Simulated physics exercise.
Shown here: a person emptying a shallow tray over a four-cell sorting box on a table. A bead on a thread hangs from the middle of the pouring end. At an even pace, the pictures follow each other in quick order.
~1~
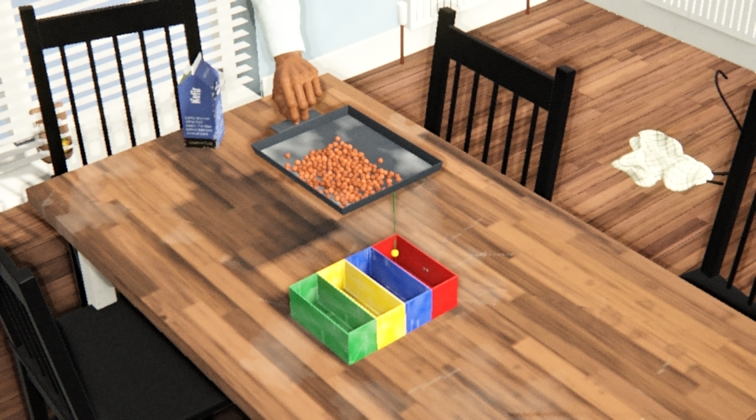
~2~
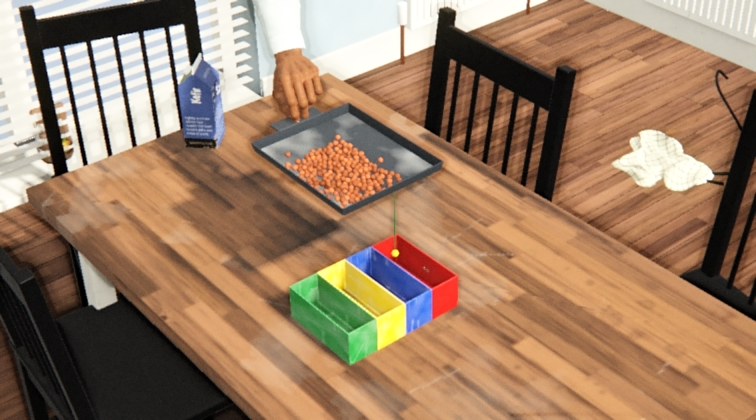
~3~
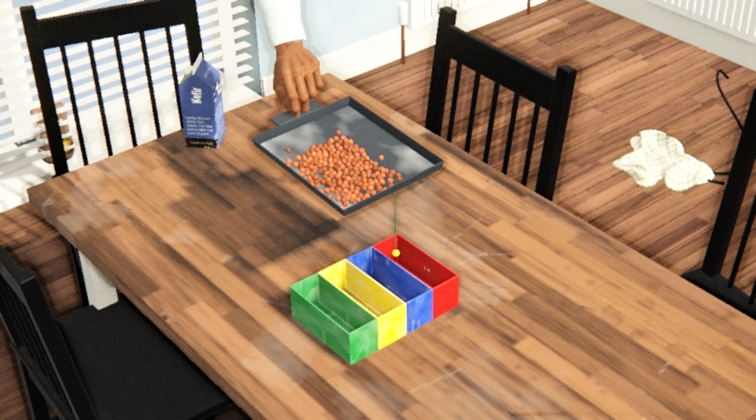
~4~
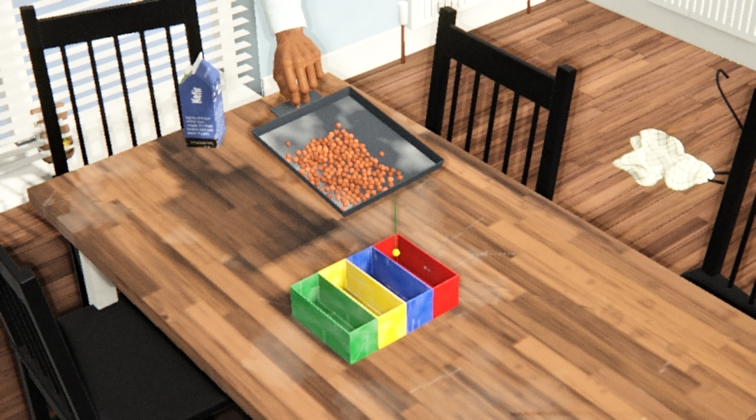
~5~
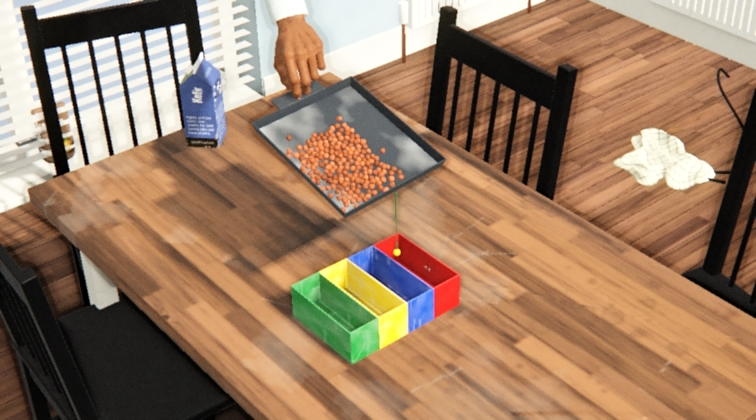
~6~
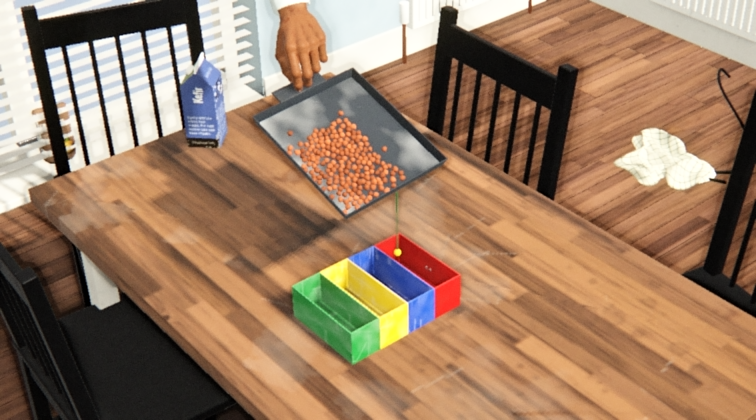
At first, a hand holds a shallow dark tray of orange-brown pellets nearly level above a wooden table, behind a sorting box with green, yellow, blue and red cells. The hand then gradually raises the tray's far end, tilting it toward the box, while the pellets stay heaped on it.
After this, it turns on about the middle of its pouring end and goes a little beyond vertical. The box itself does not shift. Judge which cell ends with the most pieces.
The yellow cell ends with the most.
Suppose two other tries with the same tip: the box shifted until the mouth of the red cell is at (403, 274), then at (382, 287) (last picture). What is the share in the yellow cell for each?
You'd get 30 in a hundred first and 0 in a hundred after that.
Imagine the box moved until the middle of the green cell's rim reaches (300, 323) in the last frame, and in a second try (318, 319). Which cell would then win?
The blue cell first, blue second.
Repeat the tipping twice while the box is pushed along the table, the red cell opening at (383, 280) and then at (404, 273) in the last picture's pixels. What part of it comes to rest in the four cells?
Around 90 then around 100 per cent.
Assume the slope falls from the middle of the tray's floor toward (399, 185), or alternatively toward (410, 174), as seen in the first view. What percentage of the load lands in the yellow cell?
Roughly 10 % in the first case and 0 % in the second.
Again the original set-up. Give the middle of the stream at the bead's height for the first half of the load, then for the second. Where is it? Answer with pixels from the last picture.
Roughly at (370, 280) first, and then at (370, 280).
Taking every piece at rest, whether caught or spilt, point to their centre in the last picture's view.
Somewhere around (378, 321) in the last picture.
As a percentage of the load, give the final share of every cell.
Final shares - green cell 20 percent, yellow cell 50 percent, blue cell 20 percent, red cell 10 percent.
Shortly afterwards, tray tipped steeply; all but a few on the tray; only a few falling or outside the box.
Next, tray tipped right over; near a quarter on the tray; near a quarter in the yellow cell; a little in the blue cell; a little in the green cell; only a few in the red cell; near a quarter falling or outside the box.
Some moments later, tray tipped past a quarter turn; near half in the yellow cell; near a quarter in the blue cell; a little in the green cell; a little in the red cell; only a few falling or outside the box.
In the end, tray tipped past a quarter turn; near half in the yellow cell; near a quarter in the blue cell; a little in the green cell; a little in the red cell; only a few outside the box.
